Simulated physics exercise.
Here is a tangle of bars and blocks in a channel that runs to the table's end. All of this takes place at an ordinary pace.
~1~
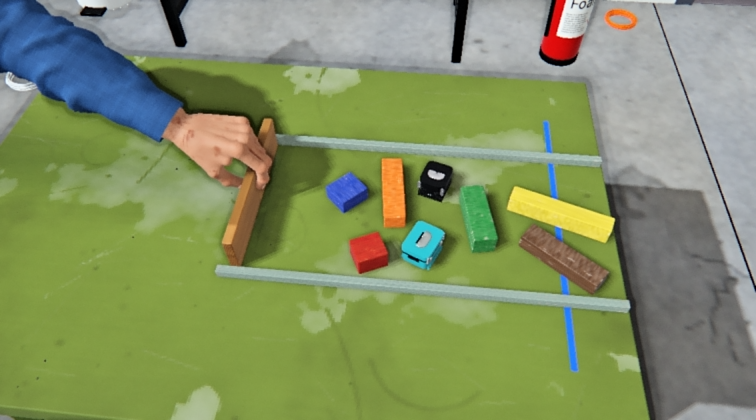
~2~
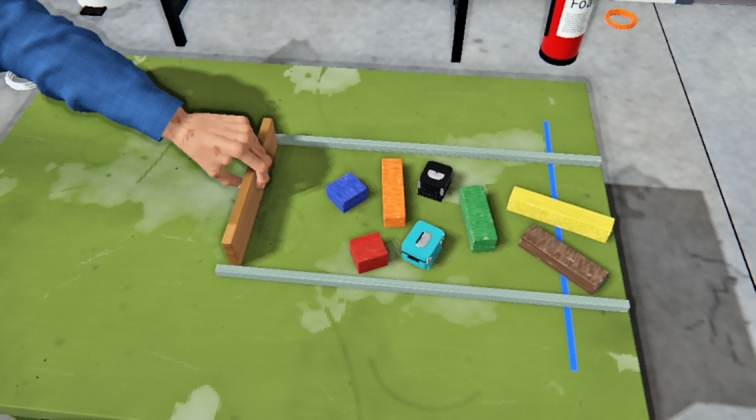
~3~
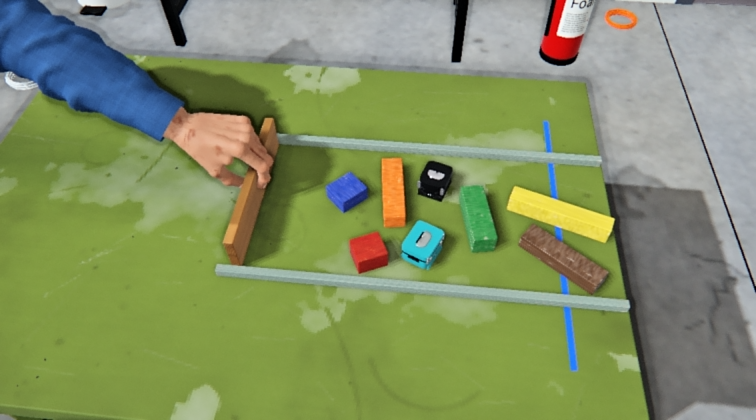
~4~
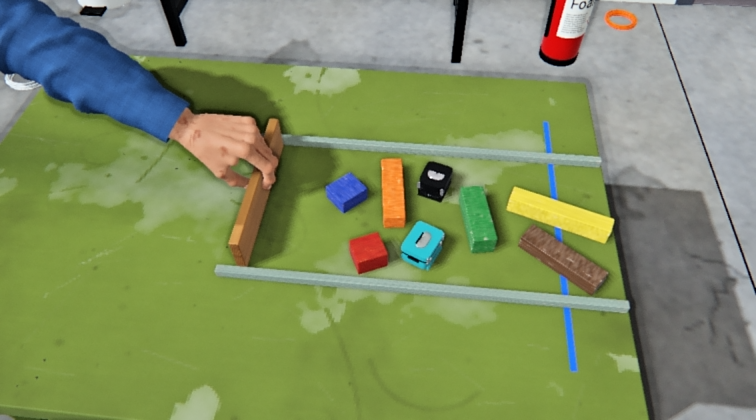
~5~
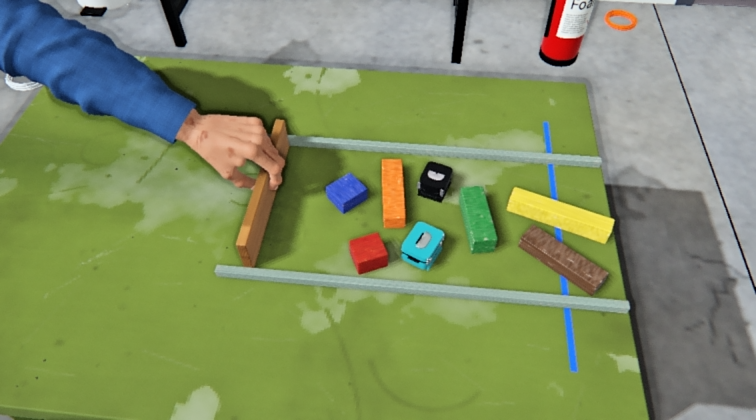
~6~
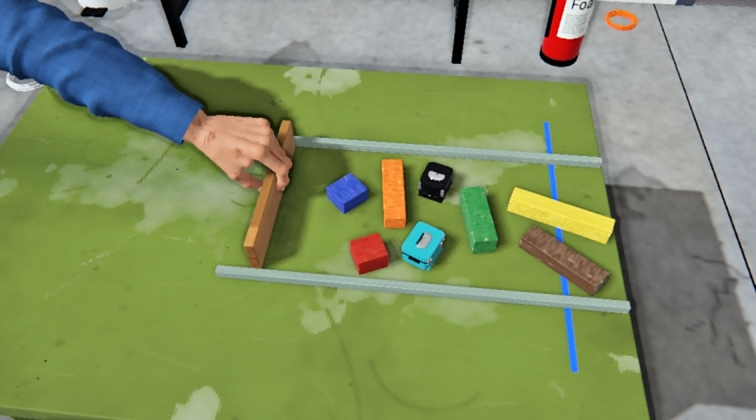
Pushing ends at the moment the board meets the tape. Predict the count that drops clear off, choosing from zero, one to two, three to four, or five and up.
The table loses three or four pieces.
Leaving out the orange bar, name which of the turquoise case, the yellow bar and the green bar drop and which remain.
I'd say the turquoise case stays where it is, the yellow bar ends up down, and the green bar stays where it is.
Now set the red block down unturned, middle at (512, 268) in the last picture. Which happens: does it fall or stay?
Lab note: It does not drop.
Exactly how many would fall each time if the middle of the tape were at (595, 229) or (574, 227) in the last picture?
You'd count 5 the first time and 5 the second.
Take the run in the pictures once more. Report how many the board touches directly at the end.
The count in contact is 3.
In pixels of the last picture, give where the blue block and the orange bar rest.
Same order as the question: First (575, 220), second (600, 205).
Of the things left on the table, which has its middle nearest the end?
The orange bar is the one.
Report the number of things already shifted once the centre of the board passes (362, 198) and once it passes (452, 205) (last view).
The first count is 4, and then it's 8.
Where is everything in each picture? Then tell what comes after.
The first frame shows yellow bar (559, 214); brown bar (562, 258); green bar (477, 218); board (253, 189); tape (558, 225).
The second frame shows brown bar (562, 258); orange bar (393, 192).
The third frame shows green bar (477, 218); blue block (347, 192).
The fourth frame shows yellow bar (559, 214); turquoise case (422, 246).
The fifth frame shows brown bar (562, 259); red block (368, 253).
The sixth frame shows yellow bar (560, 215); brown bar (562, 260); green bar (478, 219); board (272, 191); tape (558, 226).
Soon after, none off yet; yellow bar at rest near (560, 215); brown bar at rest near (562, 260); green bar at rest near (478, 219).
Then, none off yet; yellow bar moving near (565, 215); brown bar moving near (567, 260); green bar moved a little near (508, 224).
Further on, none off yet; yellow bar tipped well over near (635, 236); brown bar moved a little near (615, 262); green bar moved about its own width near (577, 235).
At rest, the number that fall off is three or four; fallen, black case, green bar, brown bar and yellow bar.
